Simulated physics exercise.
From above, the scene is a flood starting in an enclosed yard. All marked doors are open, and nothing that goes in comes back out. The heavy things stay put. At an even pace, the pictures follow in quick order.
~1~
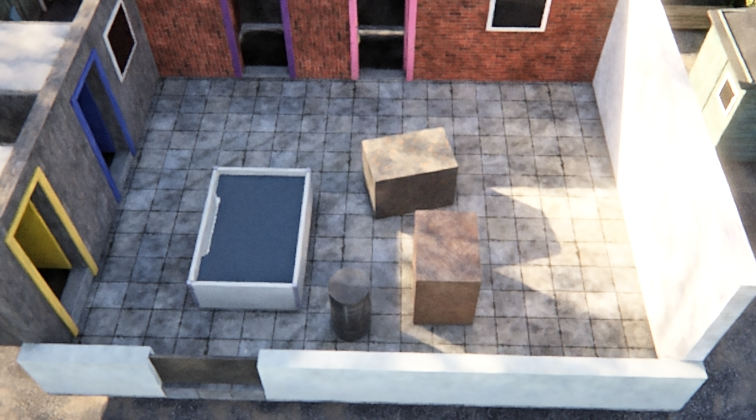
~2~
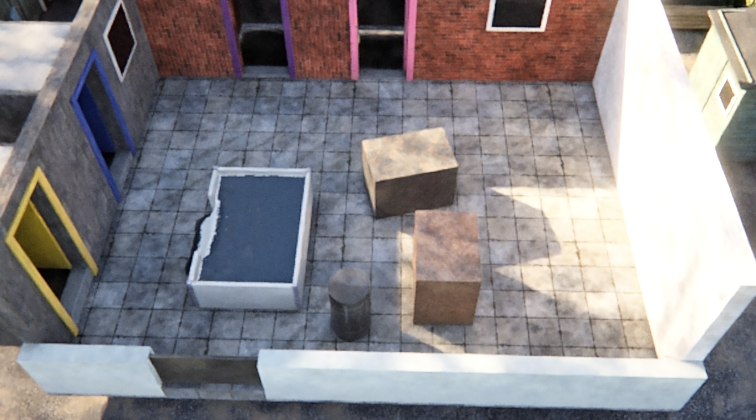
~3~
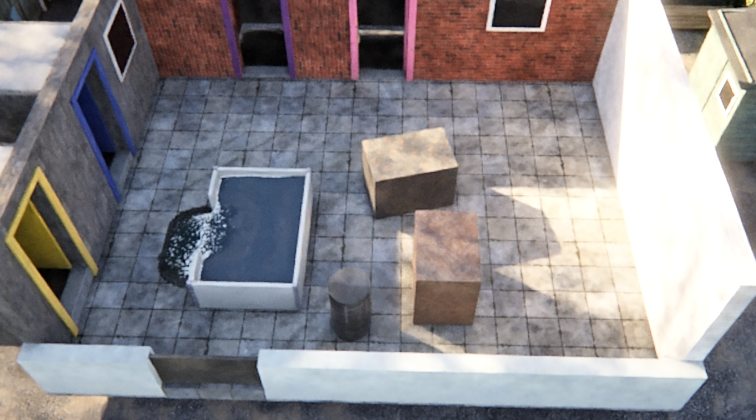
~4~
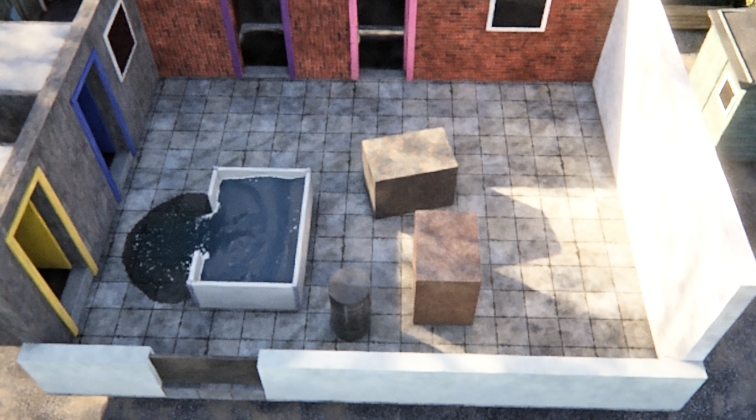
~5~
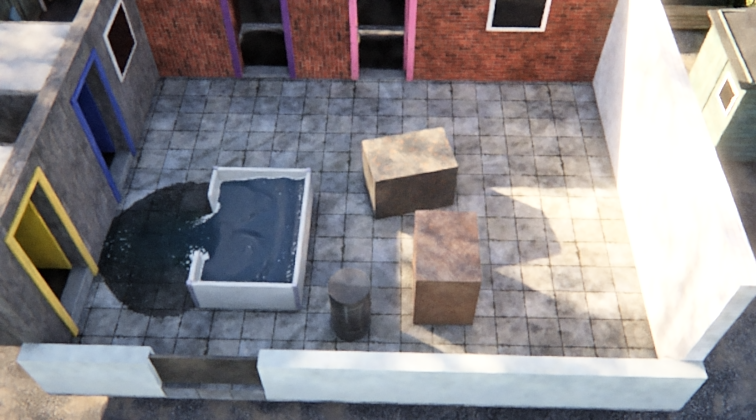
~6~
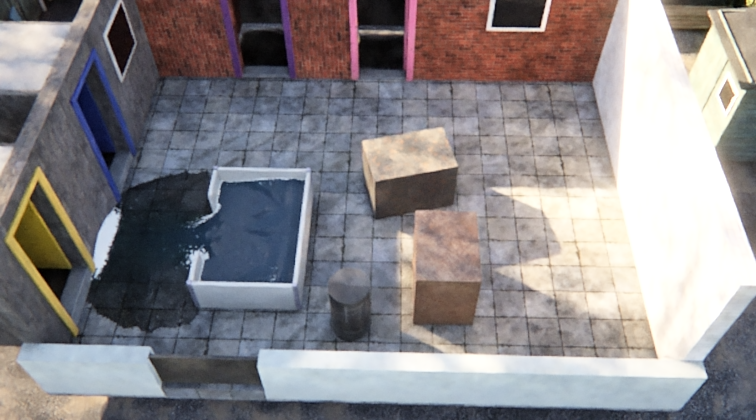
A white-walled tank of dark water stands in a grey paved yard, seen from high above. Yellow and blue doorways line the left wall, red brick rises behind, two brown blocks and a dark cylinder sit centre and right, and low white walls edge the front. The tank's left side breaks open and water pours out, foaming, spreading leftward across the paving to the wall, while the camera stays still.
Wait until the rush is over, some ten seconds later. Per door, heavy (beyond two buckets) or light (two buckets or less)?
As I see it, the yellow door will most likely keep inside the limit; the blue door will most likely keep inside the limit; the purple door will most likely keep inside the limit; the pink door will most likely keep inside the limit.
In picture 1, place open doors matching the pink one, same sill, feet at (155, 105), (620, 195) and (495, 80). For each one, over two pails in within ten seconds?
Log: Door one beats the mark; door two misses the mark; door three misses the mark.
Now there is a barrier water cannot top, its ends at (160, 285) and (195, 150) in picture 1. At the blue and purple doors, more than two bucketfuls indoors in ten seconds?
Then the blue door falls short, and the purple door exceeds the limit.
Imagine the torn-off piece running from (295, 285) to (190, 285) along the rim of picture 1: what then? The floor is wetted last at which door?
Answer: The door marked pink.
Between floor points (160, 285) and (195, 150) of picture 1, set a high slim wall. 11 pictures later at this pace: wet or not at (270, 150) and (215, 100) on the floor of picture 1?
Taking the points in order, the first is inundated and the second is inundated.
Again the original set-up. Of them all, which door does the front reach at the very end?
My answer: The door marked pink.
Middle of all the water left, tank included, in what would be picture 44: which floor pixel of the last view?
Centre point: Around (246, 220).
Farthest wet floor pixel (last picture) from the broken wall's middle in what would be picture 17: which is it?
About (160, 78).
A moment on, water covers 10 % of the floor; the yellow door wet at the sill, nothing in, the blue door wet at the sill, nothing in, the purple door not reached, the pink door not reached.
Next, water covers 20 % of the floor; the yellow door wet at the sill, nothing in, the blue door under two buckets in, the purple door not reached, the pink door not reached.
Then, water covers 30 % of the floor; the yellow door wet at the sill, nothing in, the blue door under two buckets in, the purple door wet at the sill, nothing in, the pink door not reached.
Later, water covers 55 % of the floor; the yellow door wet at the sill, nothing in, the blue door under two buckets in, the purple door wet at the sill, nothing in, the pink door wet at the sill, nothing in.
In the end, water covers 90 % of the floor; the yellow door wet at the sill, nothing in, the blue door under two buckets in, the purple door wet at the sill, nothing in, the pink door wet at the sill, nothing in.
